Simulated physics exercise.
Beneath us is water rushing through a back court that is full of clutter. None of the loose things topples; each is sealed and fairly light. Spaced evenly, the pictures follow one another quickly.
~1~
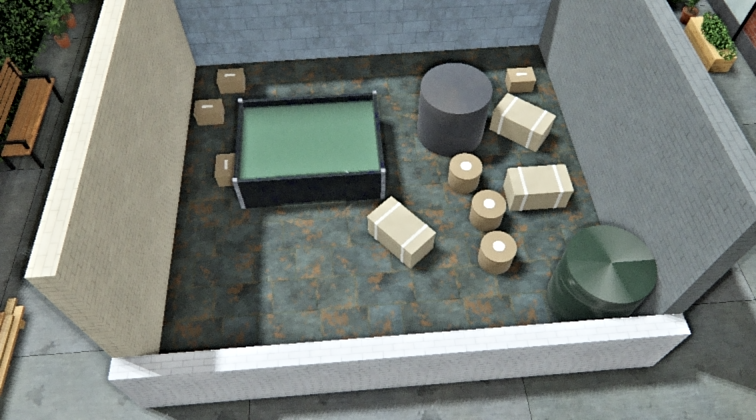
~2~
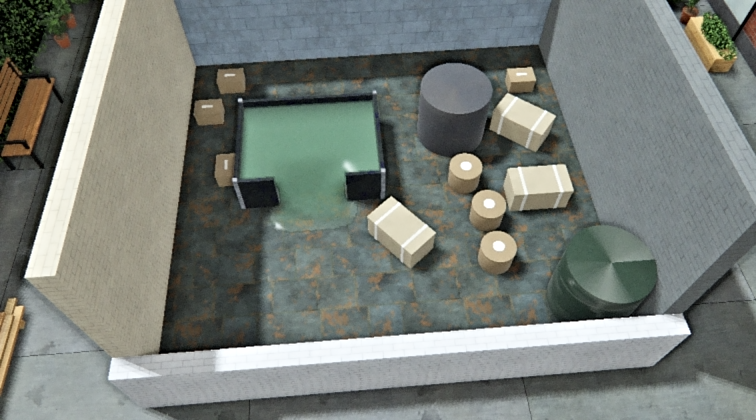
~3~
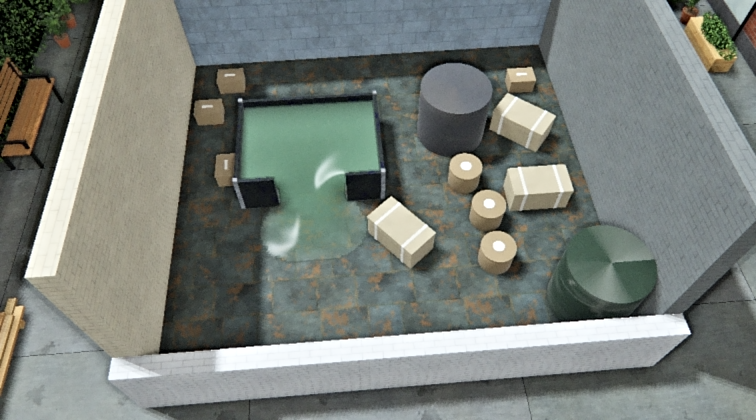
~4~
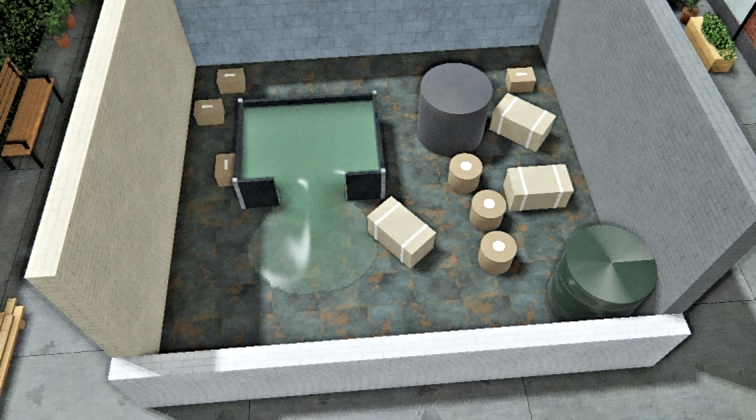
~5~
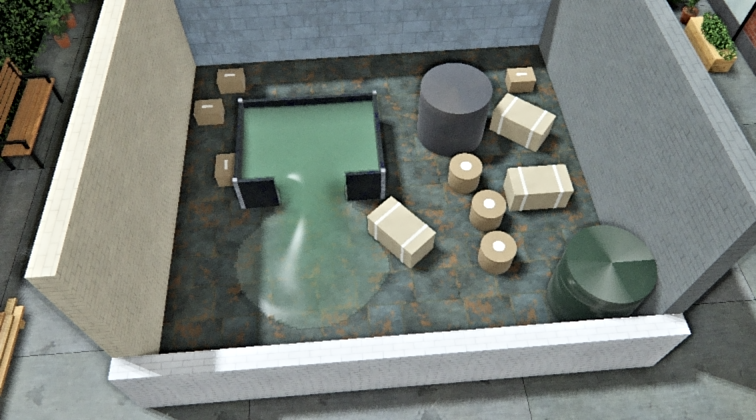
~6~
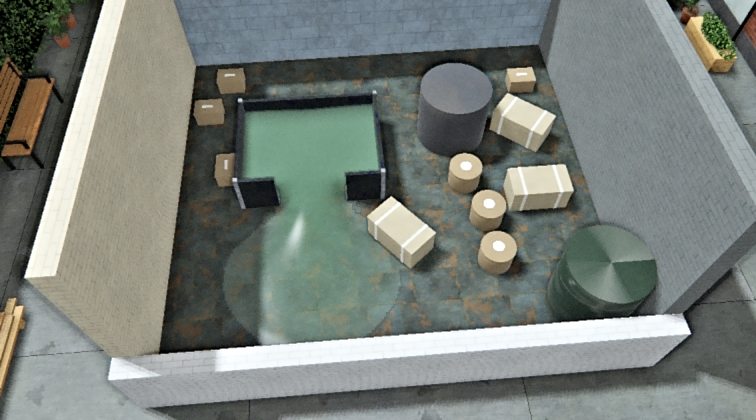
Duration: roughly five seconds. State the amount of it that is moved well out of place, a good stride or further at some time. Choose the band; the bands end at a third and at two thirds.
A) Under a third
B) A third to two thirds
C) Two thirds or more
Option A: Under a third.
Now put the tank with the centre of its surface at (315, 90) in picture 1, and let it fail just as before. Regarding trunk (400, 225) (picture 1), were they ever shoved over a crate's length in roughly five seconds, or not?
Lab note - finding: Distance reached.
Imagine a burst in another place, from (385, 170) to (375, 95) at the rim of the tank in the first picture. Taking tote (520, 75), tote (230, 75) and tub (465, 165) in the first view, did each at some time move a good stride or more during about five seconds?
Same order as named: Sent that far; not sent that far; sent that far.
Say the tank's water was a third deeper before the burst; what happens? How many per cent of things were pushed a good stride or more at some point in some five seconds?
I'd put it near 40 per cent of the loose things.
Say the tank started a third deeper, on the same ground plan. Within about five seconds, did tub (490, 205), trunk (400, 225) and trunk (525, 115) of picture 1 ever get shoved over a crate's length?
As listed: Never so far, under that, under that.
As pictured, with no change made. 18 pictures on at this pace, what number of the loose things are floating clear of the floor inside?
I get 0.
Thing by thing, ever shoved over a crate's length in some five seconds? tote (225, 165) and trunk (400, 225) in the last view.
One by one, first passed the mark, second never cleared it.
A moment on, 0 of 10 are well off their spots; 0 afloat.
Next, 0 of 10 are well off their spots; 0 afloat.
Later, 0 of 10 are well off their spots; 0 afloat.
In the end, 1 of 10 are well off their spots, and 1 have been at some point; 0 afloat.
